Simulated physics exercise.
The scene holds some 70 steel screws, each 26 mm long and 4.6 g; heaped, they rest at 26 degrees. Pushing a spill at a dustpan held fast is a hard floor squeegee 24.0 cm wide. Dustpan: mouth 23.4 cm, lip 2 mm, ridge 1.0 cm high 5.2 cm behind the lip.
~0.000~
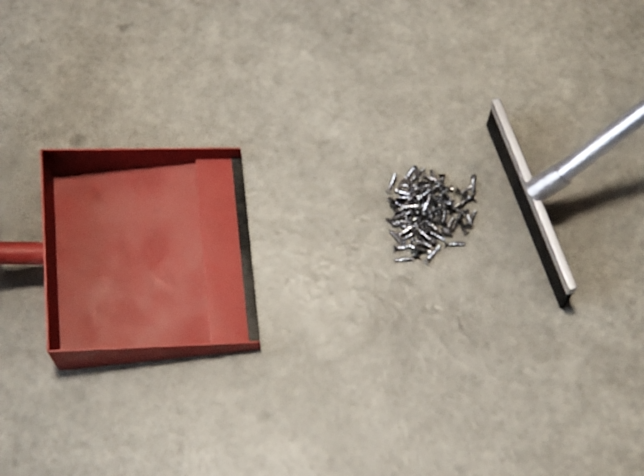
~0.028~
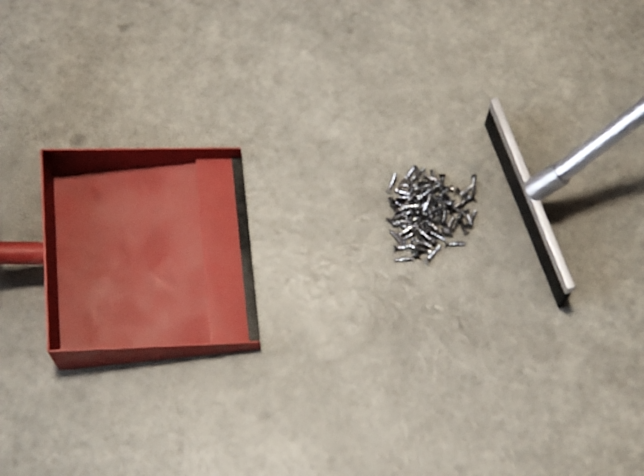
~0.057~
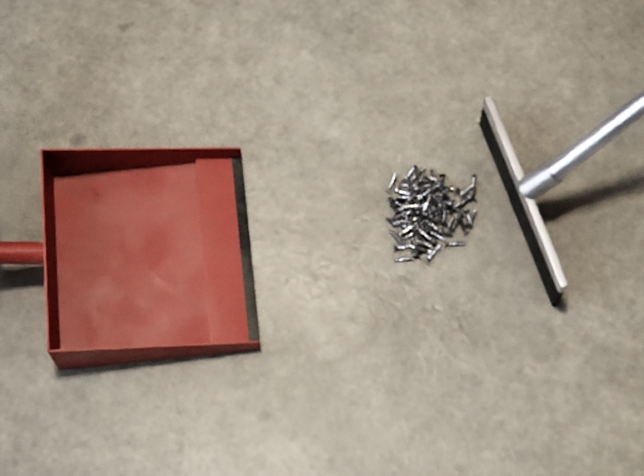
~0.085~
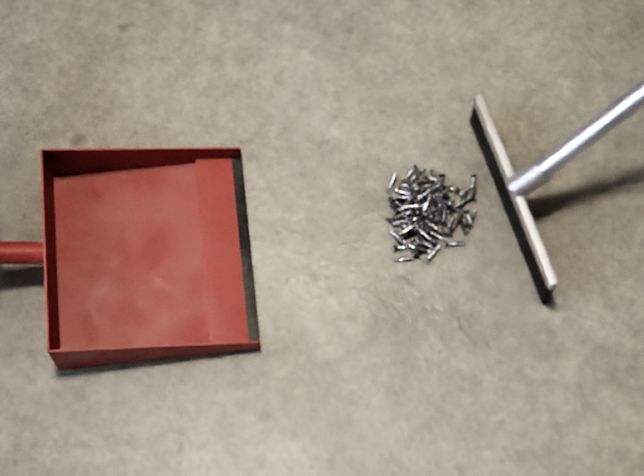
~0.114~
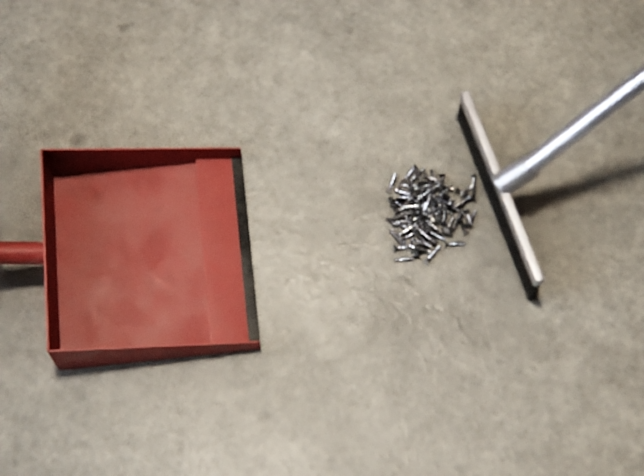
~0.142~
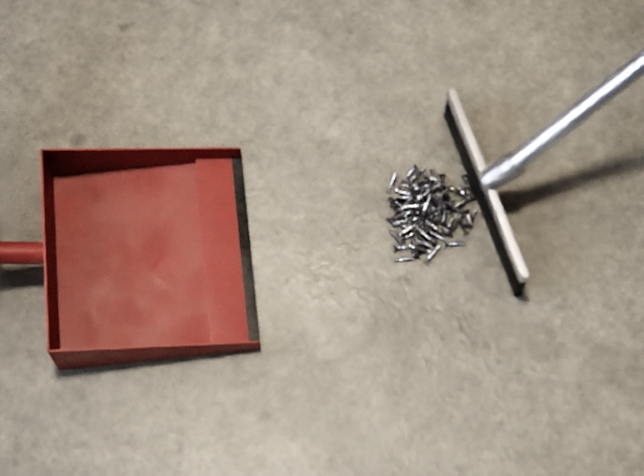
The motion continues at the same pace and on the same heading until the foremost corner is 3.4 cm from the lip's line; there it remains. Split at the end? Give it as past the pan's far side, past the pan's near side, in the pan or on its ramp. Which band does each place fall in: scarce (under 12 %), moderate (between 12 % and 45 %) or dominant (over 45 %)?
Past the pan's far side: Scarce; past the pan's near side: Scarce; in the pan or on its ramp: Scarce.
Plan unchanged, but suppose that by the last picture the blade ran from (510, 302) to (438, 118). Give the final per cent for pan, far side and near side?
Per cent by place - pan 15, far side 0, near side 0.
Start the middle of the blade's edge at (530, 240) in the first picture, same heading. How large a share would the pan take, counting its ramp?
About 0 per cent.
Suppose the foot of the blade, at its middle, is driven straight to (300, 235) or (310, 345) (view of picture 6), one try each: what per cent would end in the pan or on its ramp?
About 5 % and 10 %.
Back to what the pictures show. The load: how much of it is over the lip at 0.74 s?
Some 5 per cent by that point.
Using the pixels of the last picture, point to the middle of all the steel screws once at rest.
Centre at rest: Approx. (277, 213) px.
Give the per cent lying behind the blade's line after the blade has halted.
Something like 0 per cent, roughly.
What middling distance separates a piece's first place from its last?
18 cm or thereabouts.
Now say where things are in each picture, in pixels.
The first picture shows blade from (570, 289) to (496, 106), moved 0.0 cm, 0 of the pieces shifted so far; middle of the pieces at (428, 211); pan at (136, 262).
The second picture shows blade from (568, 288) to (494, 106), moved 0.2 cm, 0 of the pieces shifted so far; middle of the pieces at (429, 211).
The third picture shows blade from (562, 287) to (488, 104), moved 0.9 cm, 0 of the pieces shifted so far; middle of the pieces at (429, 211).
The fourth picture shows blade from (552, 284) to (478, 102), moved 2.0 cm, 0 of the pieces shifted so far; middle of the pieces at (428, 211).
The fifth picture shows blade from (538, 281) to (465, 99), moved 3.6 cm, 0 of the pieces shifted so far; middle of the pieces at (428, 211).
The sixth picture shows blade from (523, 278) to (451, 96), moved 5.2 cm, 1 of the pieces shifted so far; middle of the pieces at (428, 211); pan at (136, 262). Its pace works out near 0.56 m/s, heading 21 degrees away from the viewer's side.
Then, at 0.35 s, middle of the blade 16 cm from the lip; 0 % over the lip, far side 0 %, near side 0 %.
After 0.48 s, middle of the blade 9 cm from the lip; 0 % over the lip, far side 5 %, near side 0 %.
After 0.74 s, middle of the blade 6 cm from the lip; 5 % over the lip, far side 5 %, near side 0 %.
In the end, at 1.6 s, far side 5 %, near side 0 %, pan 0 %, in front of the lip or behind the blade 95 %.
